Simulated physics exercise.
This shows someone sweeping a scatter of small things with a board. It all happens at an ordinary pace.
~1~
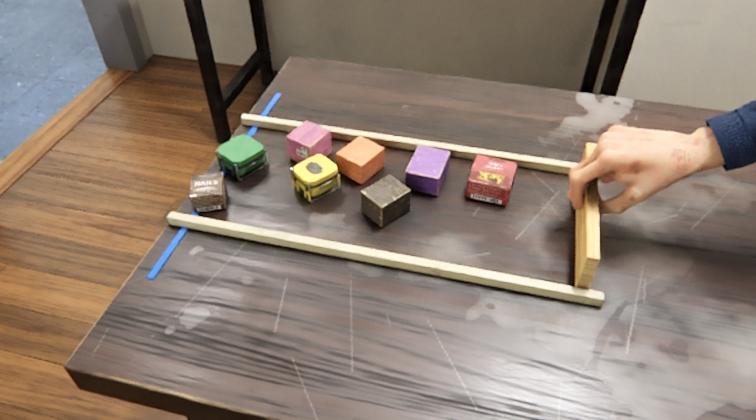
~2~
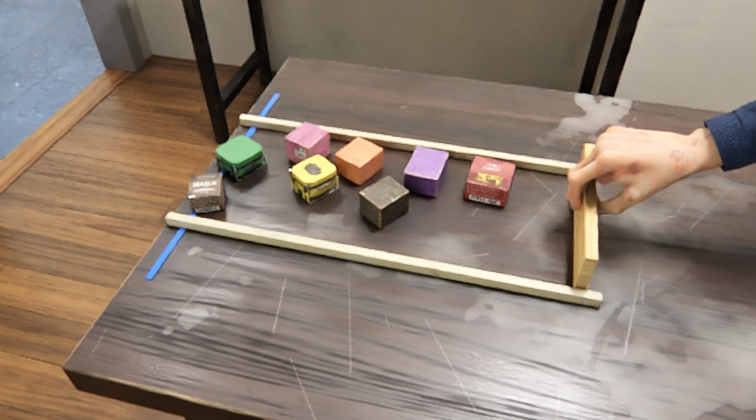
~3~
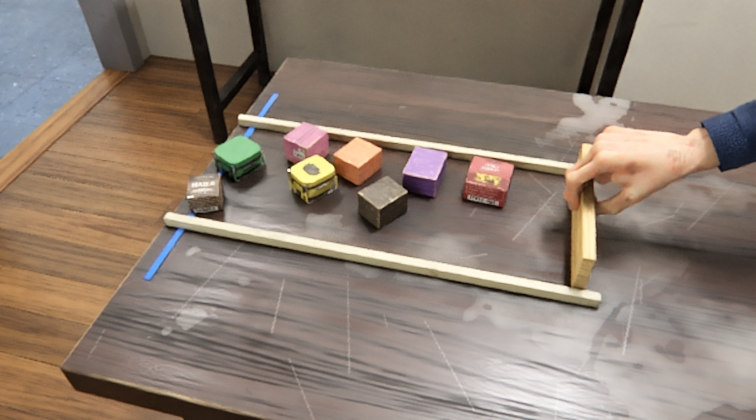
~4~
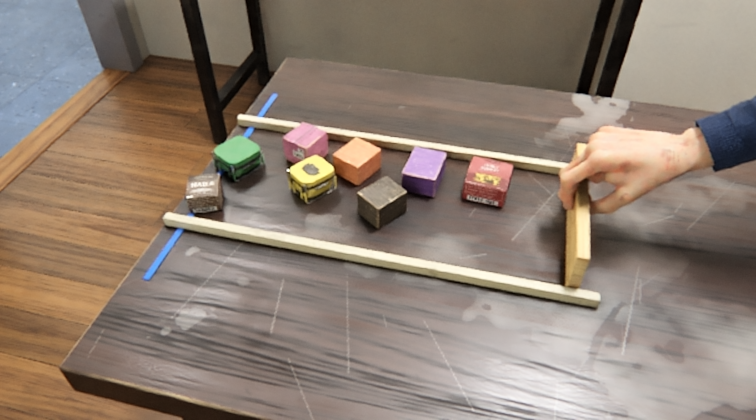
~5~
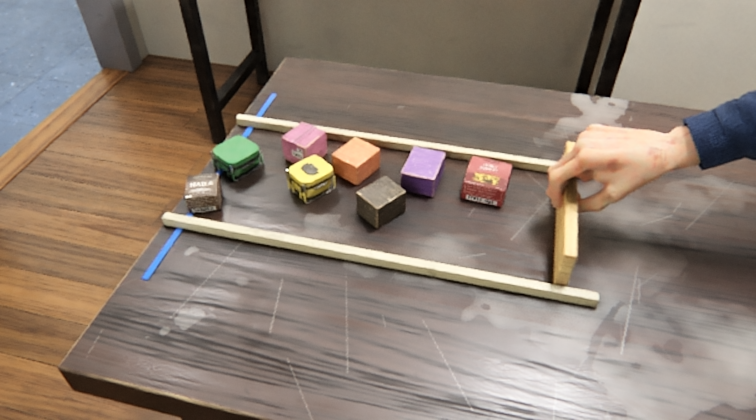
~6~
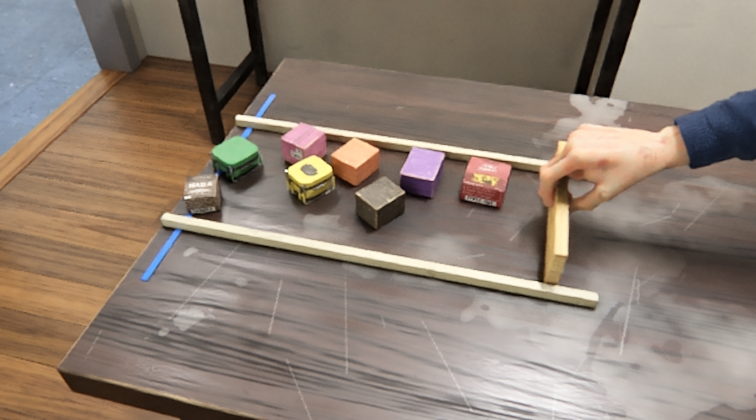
A hand sliding a wooden board slightly left between two rails toward small colourful boxes, which stay still on a dark table.
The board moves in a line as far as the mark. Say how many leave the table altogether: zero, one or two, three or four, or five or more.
The number that fall off is five or more.
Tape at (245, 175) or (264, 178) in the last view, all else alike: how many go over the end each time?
Down on the floor: 4 and 3.
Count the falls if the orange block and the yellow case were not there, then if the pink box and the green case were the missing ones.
Fallen: 4, and 4 in the other try.
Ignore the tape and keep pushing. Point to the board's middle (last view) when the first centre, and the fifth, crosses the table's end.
Near (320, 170) and (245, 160).
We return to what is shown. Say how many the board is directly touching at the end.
The number is 2.
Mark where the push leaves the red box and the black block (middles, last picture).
The red box stops around (216, 139); the black block around (192, 176).
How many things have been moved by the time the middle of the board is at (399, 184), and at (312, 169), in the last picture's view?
First 6, then 7.
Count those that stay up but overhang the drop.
Overhanging: 2.
Early on, none off yet; brown box at rest near (203, 194); green case at rest near (237, 159); pink box at rest near (304, 146).
A while later, none off yet; brown box at rest near (203, 194); green case travelled about its own width near (201, 159); pink box travelled well along near (226, 126).
Finally, the number that fall off is five or more; lost, purple block, orange block, yellow case, pink box, green case and brown box.
